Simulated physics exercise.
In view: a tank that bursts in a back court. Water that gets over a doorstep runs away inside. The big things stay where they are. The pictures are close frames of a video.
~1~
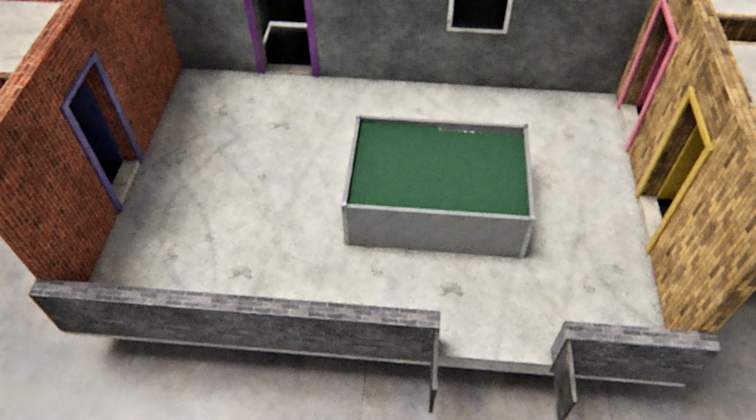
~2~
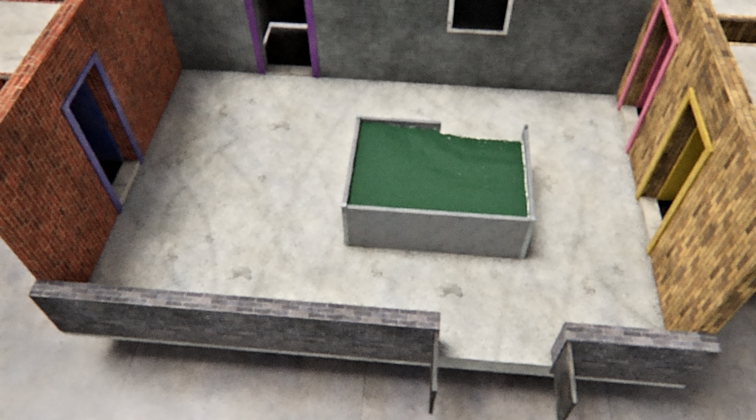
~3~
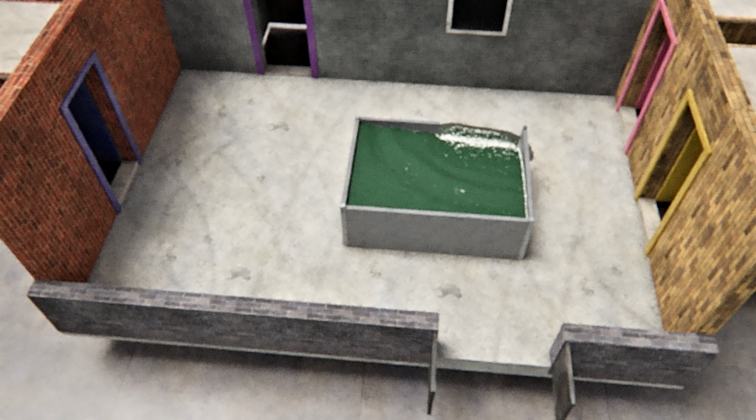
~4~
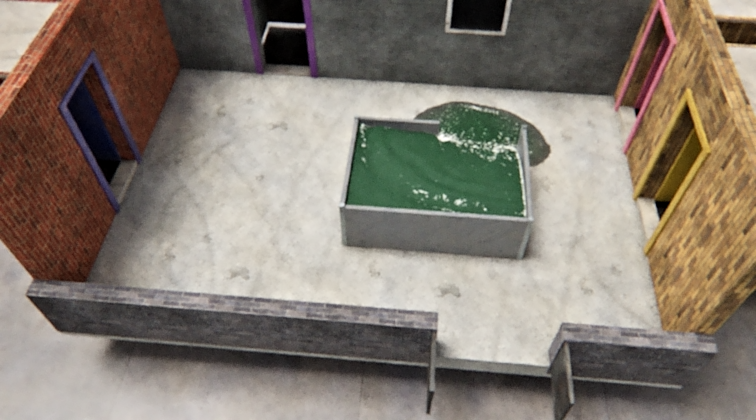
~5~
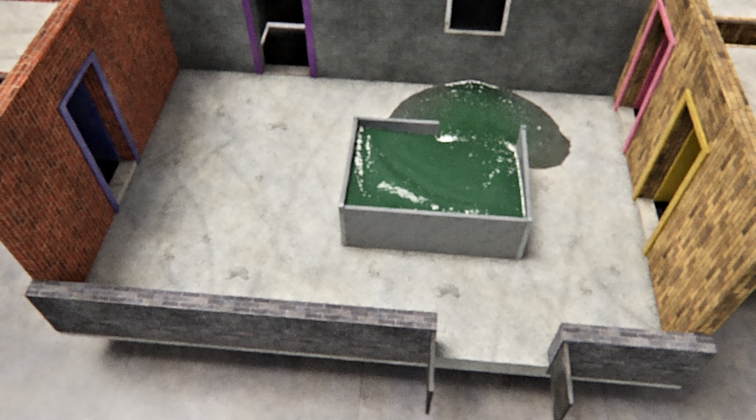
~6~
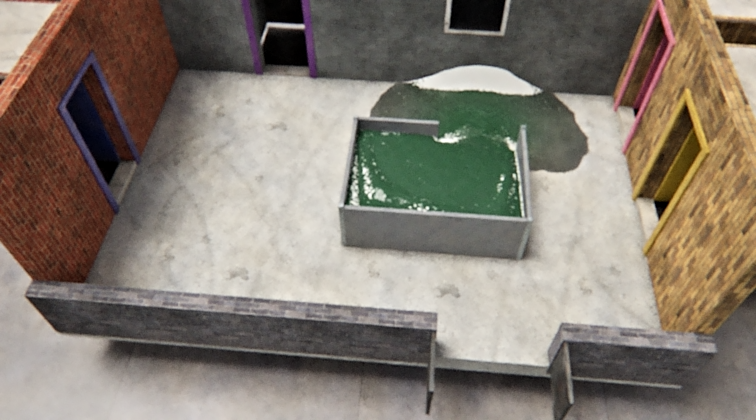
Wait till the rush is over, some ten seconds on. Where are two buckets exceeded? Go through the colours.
In the end: The yellow door stays under that; the purple door stays under that; the blue door stays under that; the pink door takes more than that.
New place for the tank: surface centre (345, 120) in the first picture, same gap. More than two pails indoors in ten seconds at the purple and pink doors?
Then: Purple door is over; pink door goes over.
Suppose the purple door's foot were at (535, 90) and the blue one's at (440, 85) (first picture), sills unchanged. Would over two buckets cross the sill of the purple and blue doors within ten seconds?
Then: Purple door floods, blue door goes over.
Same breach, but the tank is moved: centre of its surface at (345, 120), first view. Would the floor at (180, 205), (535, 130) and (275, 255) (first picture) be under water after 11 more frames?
In that order: Dry, covered, dry.
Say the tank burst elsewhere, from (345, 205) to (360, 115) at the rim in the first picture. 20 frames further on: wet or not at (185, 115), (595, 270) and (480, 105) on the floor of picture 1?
One after the other: Flooded, not flooded, no water.
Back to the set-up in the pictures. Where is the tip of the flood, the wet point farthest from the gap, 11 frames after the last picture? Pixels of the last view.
Close to (208, 72).
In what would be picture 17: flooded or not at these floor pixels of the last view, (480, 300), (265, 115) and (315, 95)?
In that order: Free of water, covered, awash.
A moment on, water covers 20 % of the floor; the yellow door not reached, the purple door not reached, the blue door not reached, the pink door wet at the sill, nothing in.
Next, water covers 35 % of the floor; the yellow door not reached, the purple door wet at the sill, nothing in, the blue door not reached, the pink door over two buckets in.
Then, water covers 70 % of the floor; the yellow door wet at the sill, nothing in, the purple door under two buckets in, the blue door wet at the sill, nothing in, the pink door far over two buckets in.
Later, water covers 90 % of the floor; the yellow door wet at the sill, nothing in, the purple door under two buckets in, the blue door under two buckets in, the pink door far over two buckets in.
In the end, water covers 100 % of the floor; the yellow door wet at the sill, nothing in, the purple door under two buckets in, the blue door under two buckets in, the pink door far over two buckets in.
